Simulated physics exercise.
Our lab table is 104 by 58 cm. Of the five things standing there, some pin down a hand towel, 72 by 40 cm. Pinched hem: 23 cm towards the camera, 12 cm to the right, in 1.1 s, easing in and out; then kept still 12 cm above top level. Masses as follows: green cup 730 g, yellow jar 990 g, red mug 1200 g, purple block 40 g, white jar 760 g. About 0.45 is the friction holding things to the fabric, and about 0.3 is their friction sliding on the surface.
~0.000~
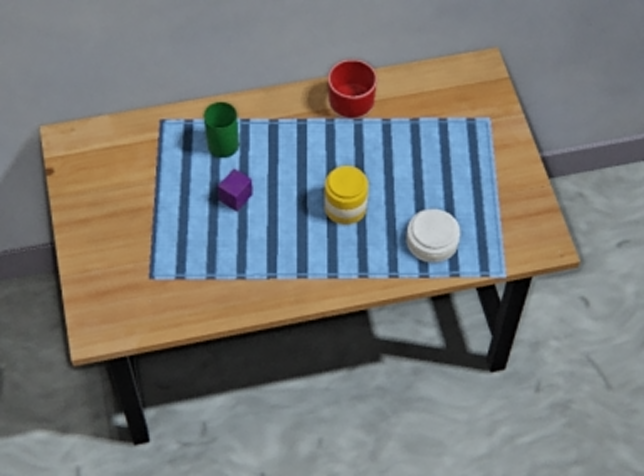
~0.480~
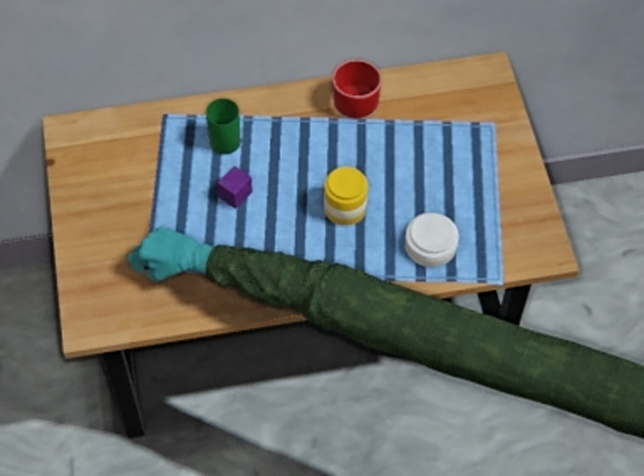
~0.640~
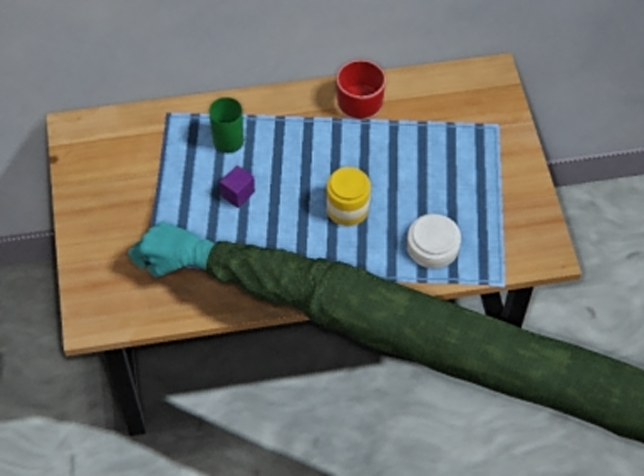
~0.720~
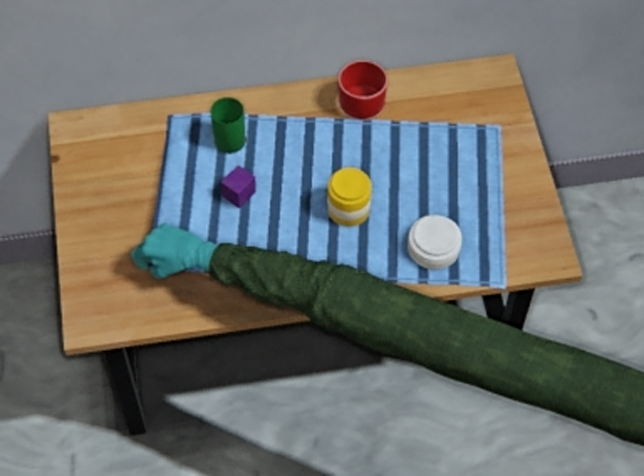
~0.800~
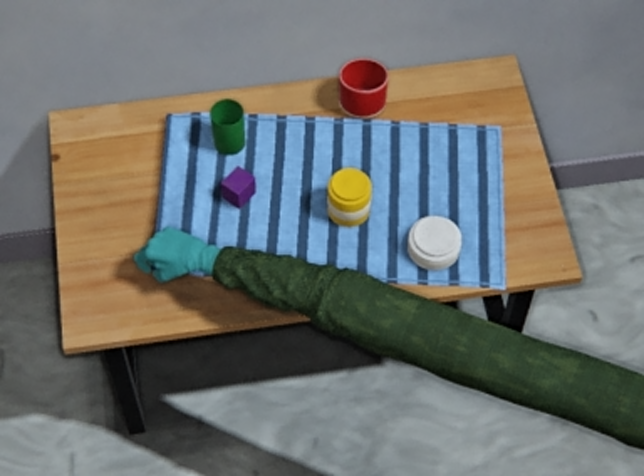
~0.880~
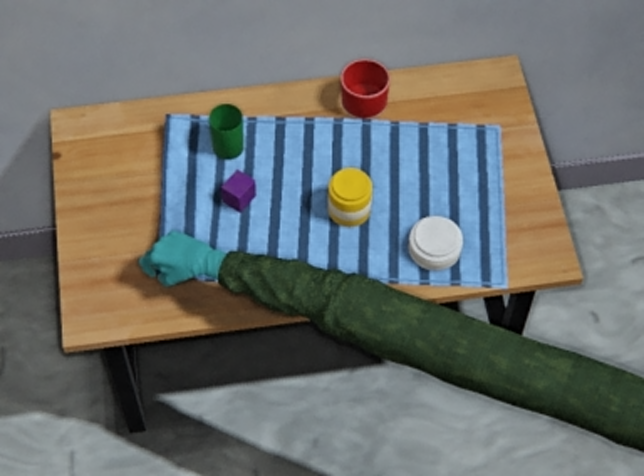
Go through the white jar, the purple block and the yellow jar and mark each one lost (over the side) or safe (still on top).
Marks: White jar safe, purple block safe, yellow jar safe.
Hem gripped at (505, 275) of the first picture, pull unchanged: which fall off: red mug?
Then the red mug holds its place.
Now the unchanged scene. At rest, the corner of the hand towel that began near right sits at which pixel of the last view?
It settles at roughly (518, 263).
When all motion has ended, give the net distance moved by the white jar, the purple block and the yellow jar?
The white jar comes to 2 cm, the purple block to 30 cm, and the yellow jar to 6 cm.
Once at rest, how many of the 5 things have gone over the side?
That makes 1.
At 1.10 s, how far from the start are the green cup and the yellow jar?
Estimate: Green cup near 6 cm, yellow jar near 2 cm.
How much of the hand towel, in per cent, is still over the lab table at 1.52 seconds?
Near 95 in a hundred.
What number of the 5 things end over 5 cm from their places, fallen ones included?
Counting them up, I get 3.
At 1.1 s, 100 % of the hand towel is still over the top; purple block 7 cm off its start, yellow jar 1 cm off its start, white jar 1 cm off its start.
At 1.3 s, 100 % of the hand towel is still over the top; purple block on its side, 20 cm off its start, yellow jar 2 cm off its start, white jar 1 cm off its start.
At 1.5 s, 95 % of the hand towel is still over the top; purple block on its side, 27 cm off its start at (340, 259), yellow jar 3 cm off its start at (348, 196), white jar 1 cm off its start at (440, 231).
At 1.7 s, 95 % of the hand towel is still over the top; purple block on its side, 29 cm off its start, yellow jar 6 cm off its start, white jar 2 cm off its start.
At 3.3 s, 95 % of the hand towel is still over the top; purple block on its side, 29 cm off its start at (345, 269), yellow jar 6 cm off its start at (347, 208), white jar 2 cm off its start at (440, 230), green cup over the edge.
